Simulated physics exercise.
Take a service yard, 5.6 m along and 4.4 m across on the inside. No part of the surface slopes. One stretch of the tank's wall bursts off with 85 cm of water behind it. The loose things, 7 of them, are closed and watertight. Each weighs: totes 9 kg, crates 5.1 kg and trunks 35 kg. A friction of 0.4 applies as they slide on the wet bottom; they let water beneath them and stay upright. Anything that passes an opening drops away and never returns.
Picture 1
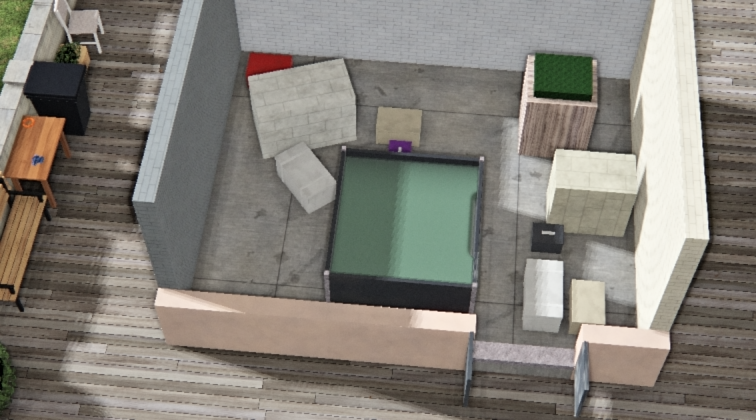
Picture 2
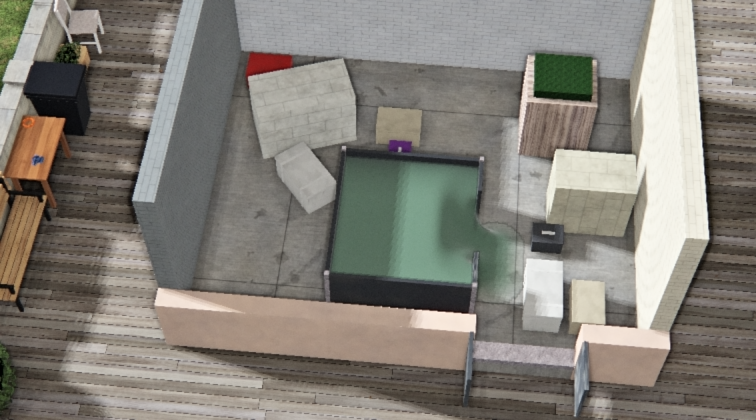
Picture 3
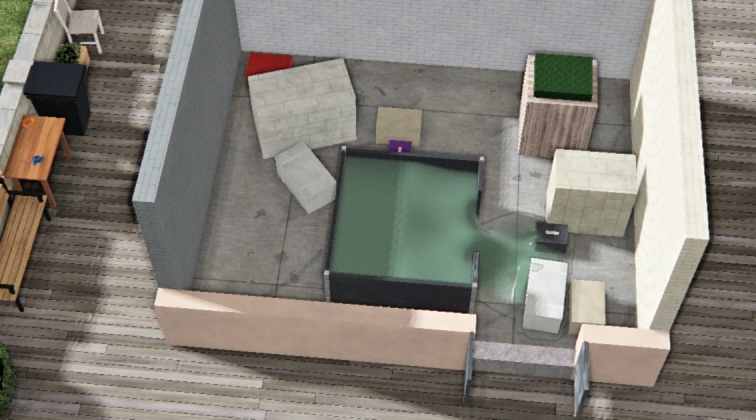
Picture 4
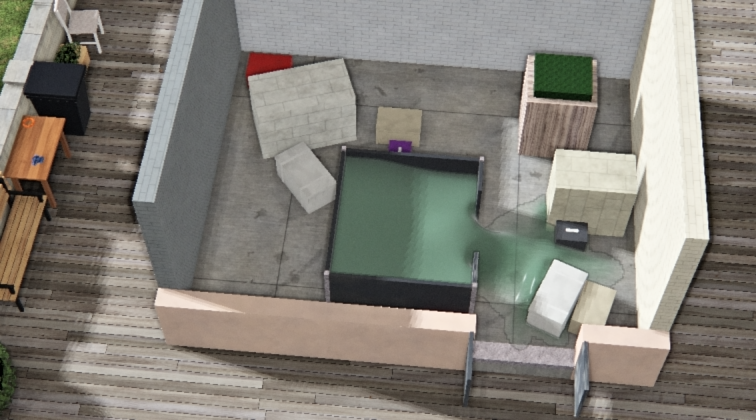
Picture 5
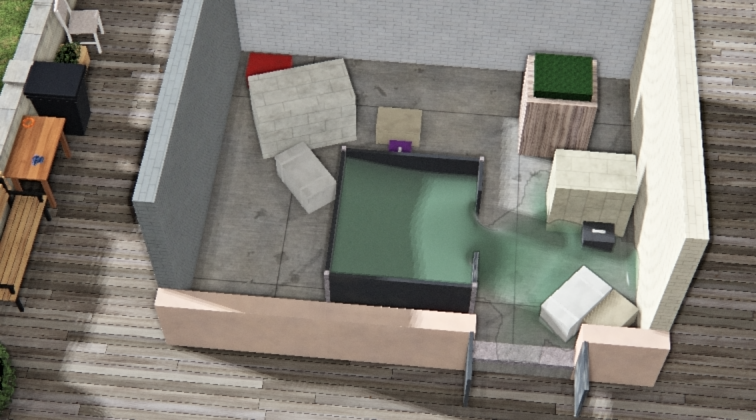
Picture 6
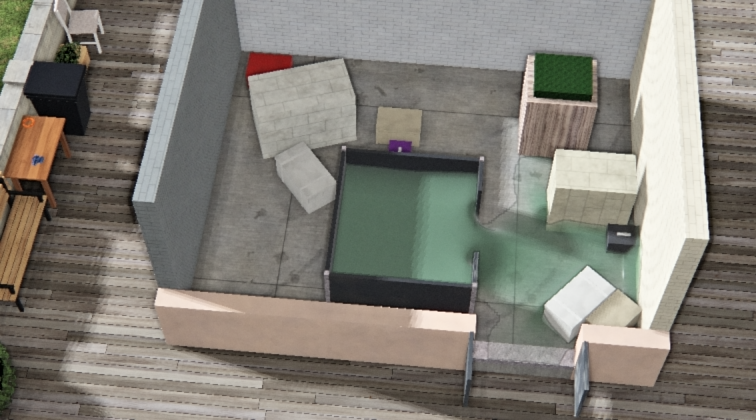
The video shows a walled yard where greenish water pours from an opening in the right side of a dark-walled tank, spreading across the floor and pushing a small dark box, a white block and a beige block rightward.
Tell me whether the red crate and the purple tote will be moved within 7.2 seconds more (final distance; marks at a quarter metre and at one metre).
Once settled, the red crate lies a bit from the start and the purple tote sits nearly where it was.
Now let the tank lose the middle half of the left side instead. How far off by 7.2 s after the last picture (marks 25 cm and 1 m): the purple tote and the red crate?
Then the purple tote gets carried off, the red crate ends far away.
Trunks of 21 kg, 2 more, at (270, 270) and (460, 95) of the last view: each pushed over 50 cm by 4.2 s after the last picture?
In sequence: Within it, then beyond it.
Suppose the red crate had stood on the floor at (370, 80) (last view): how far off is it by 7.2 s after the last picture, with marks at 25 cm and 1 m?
Well, it is shoved a long way.
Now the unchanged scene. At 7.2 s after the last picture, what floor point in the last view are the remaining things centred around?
The average lands around (389, 167).
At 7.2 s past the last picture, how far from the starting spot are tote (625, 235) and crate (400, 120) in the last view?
In turn: 100 cm, 30 cm.
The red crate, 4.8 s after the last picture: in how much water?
Depth approx. 7 cm.
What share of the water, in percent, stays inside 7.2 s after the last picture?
Remaining: Approx. 66 per cent.
Then, 0.9 s after the last picture the red crate is near (269, 65), 0.0 m from its start, aground; the purple tote is near (400, 152), 0.0 m from its start, aground; 0 of 7 are out; 3 afloat.
Then, 2.8 s after the last picture the red crate is near (269, 65), 0.0 m from its start, aground; the purple tote is near (400, 152), 0.0 m from its start, aground; 2 of 7 are out; 1 afloat.
Then, 4.8 s after the last picture the red crate is near (253, 69), 0.2 m from its start, afloat; the purple tote is near (400, 152), 0.0 m from its start, aground; 2 of 7 are out; 3 afloat.
Then, 7.2 s after the last picture the red crate is near (252, 89), 0.6 m from its start, afloat; the purple tote is near (400, 153), 0.0 m from its start, aground; 2 of 7 are out; 3 afloat.
